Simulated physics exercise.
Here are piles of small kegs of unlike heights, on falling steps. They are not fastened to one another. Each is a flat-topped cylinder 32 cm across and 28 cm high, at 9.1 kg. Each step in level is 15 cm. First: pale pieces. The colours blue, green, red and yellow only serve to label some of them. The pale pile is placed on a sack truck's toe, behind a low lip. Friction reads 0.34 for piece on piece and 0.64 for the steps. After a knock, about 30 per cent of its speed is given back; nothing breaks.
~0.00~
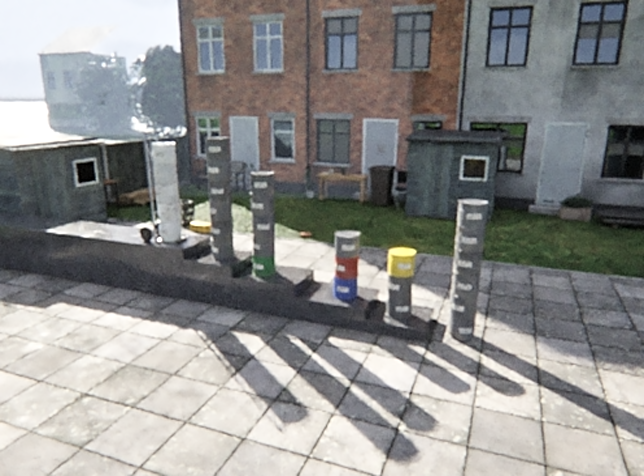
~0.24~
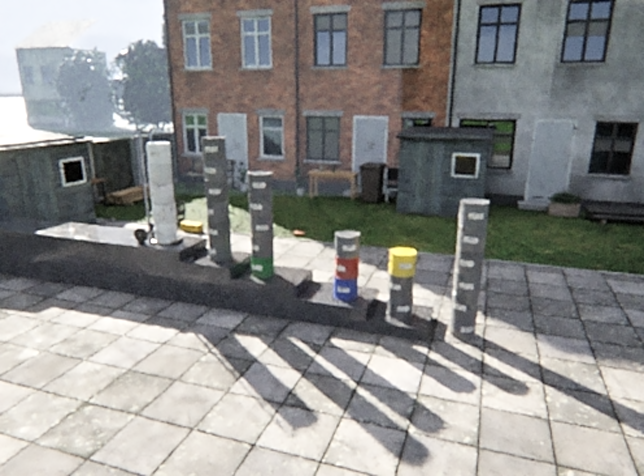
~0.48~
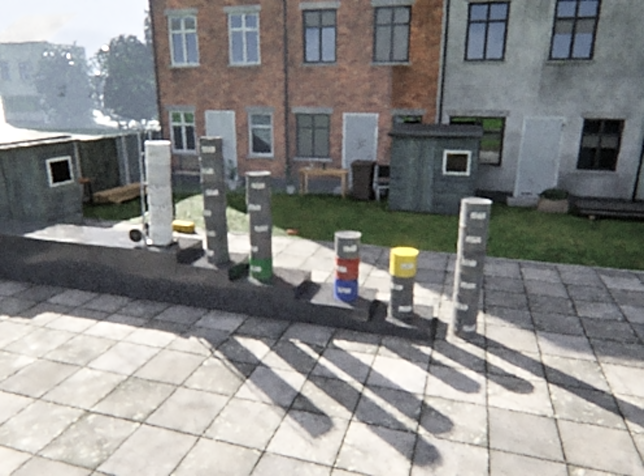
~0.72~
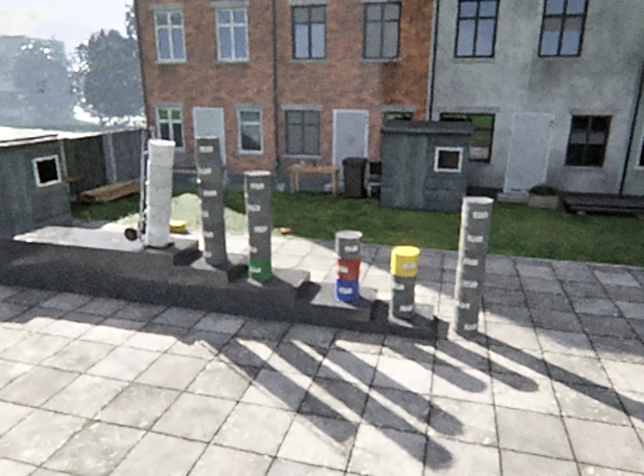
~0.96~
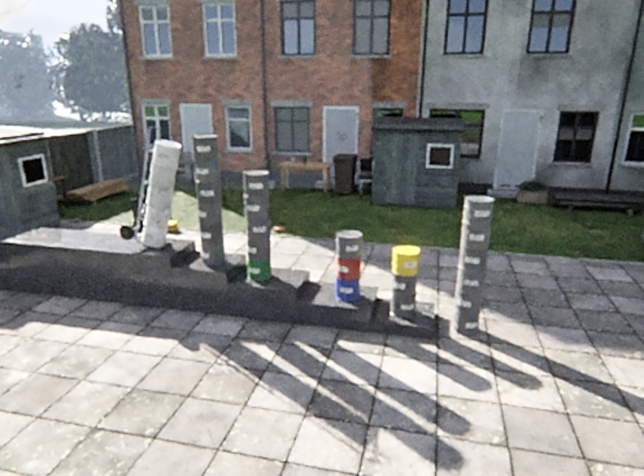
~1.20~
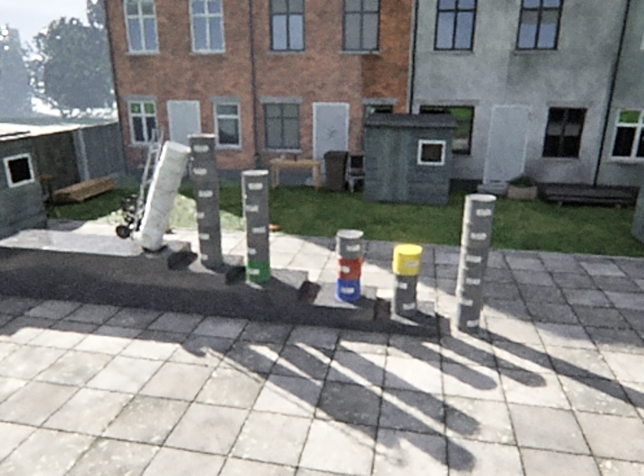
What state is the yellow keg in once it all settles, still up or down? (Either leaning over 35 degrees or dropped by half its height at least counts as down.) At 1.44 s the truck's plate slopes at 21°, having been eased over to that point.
Result: Down.
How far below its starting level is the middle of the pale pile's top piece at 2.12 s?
20 cm.
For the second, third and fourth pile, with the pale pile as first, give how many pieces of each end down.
By pile: Second 5, third 4, fourth 2.
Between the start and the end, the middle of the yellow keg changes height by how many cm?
I'd say it sits close to 55 centimetres lower by the end.
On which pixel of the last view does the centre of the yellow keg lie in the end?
Around (440, 304).
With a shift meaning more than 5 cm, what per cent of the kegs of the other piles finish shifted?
Result: 55 per cent.
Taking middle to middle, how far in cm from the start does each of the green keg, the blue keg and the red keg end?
Moved: Green 0, blue 0, red 50.
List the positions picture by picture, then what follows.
In the first picture (we follow the side turned to the camera; the camera moves round a little), truck frame (147, 155) 0° forward; yellow keg (399, 266); red keg (343, 268); blue keg (342, 289); no other piece has moved.
In the second picture, truck frame (142, 155) 0° forward; yellow keg (400, 266).
In the third picture, truck frame (140, 154) 3° forward, top of the pale pile leaning 3°; yellow keg (402, 266); no other piece has moved.
In the fourth picture, truck frame (143, 153) 9° forward, top of the pale pile leaning 9°; yellow keg (404, 265); no other piece has moved.
In the fifth picture, truck frame (147, 152) 14° forward, top of the pale pile leaning 15°; yellow keg (405, 265); no other piece has moved.
In the sixth picture, truck frame (150, 152) 19° forward, top of the pale pile leaning 22°; yellow keg (407, 264); red keg (348, 269); blue keg (347, 290); no other piece has moved.
Around 2.12 s, 5 of the pale pile down; none of the 23 other kegs down, 7 disturbed; yellow keg unmoved.
Around 2.74 s, 5 of the pale pile down; 10 of the 23 other kegs down; yellow keg unmoved.
Around 3.40 s, 5 of the pale pile down; 11 of the 23 other kegs down; yellow keg tipped 16°; red keg tipped 12°, 25 cm lower.
Around 4.22 s, 5 of the pale pile down; 13 of the 23 other kegs down; yellow keg tipped 9°, 54 cm lower; red keg tipped 4°, 28 cm lower.
Finally (5.1 s), 5 of the pale pile down; 12 of the 23 other kegs down; yellow keg tipped 14°, 57 cm lower; red keg tipped 4°, 29 cm lower; blue keg unmoved. Seen by the last camera, middles, yellow keg near (440, 304), red keg near (380, 289).
